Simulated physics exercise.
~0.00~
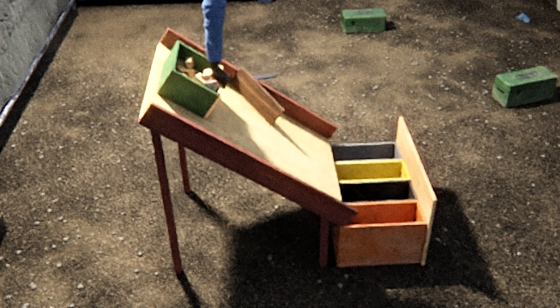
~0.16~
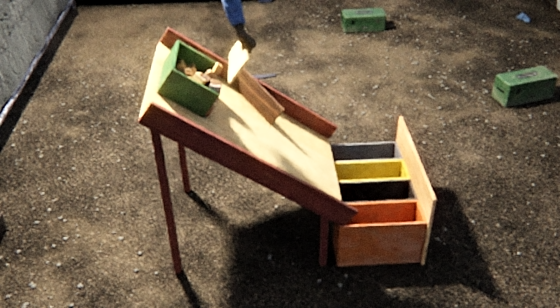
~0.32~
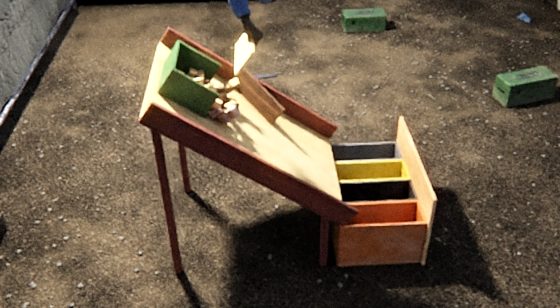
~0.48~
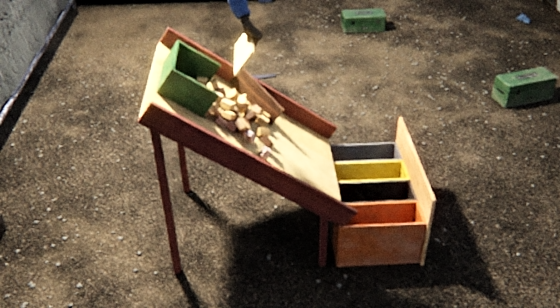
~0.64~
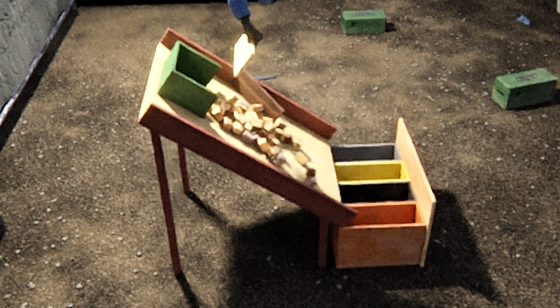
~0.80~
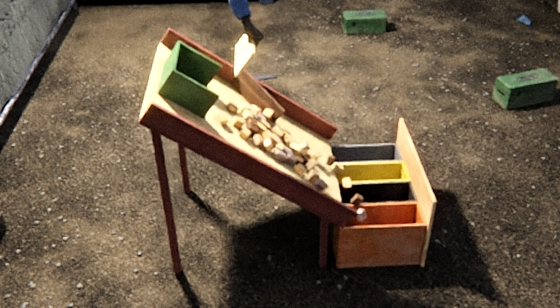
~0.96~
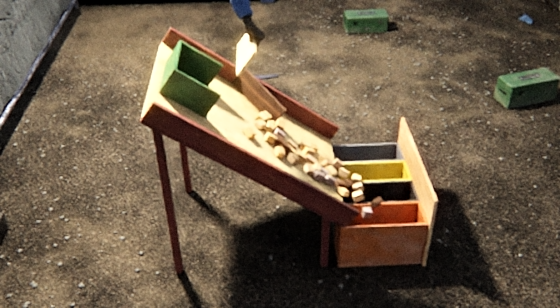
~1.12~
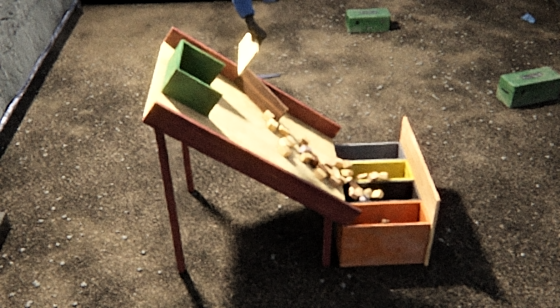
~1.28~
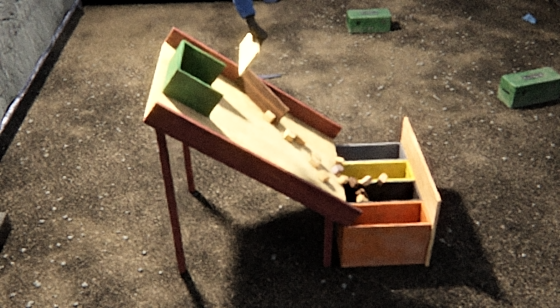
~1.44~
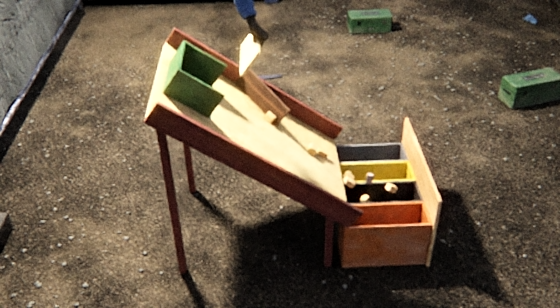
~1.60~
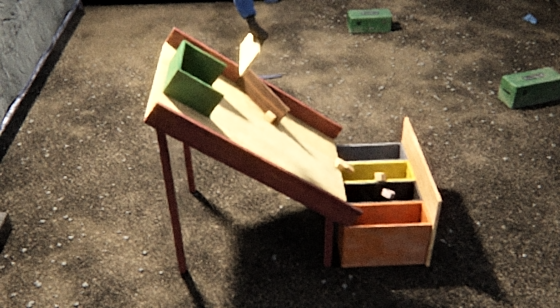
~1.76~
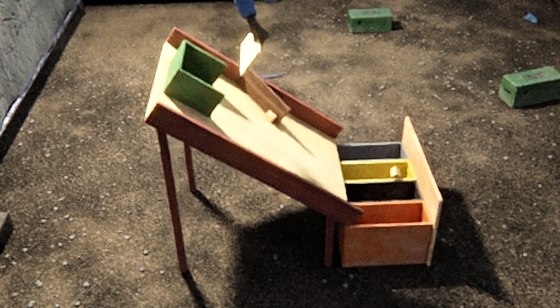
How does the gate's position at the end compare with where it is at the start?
At the start the gate is low down by the green pen, holding the blocks in. By the end it is higher and a little further right, raised clear of the pen near the far edge of the table.
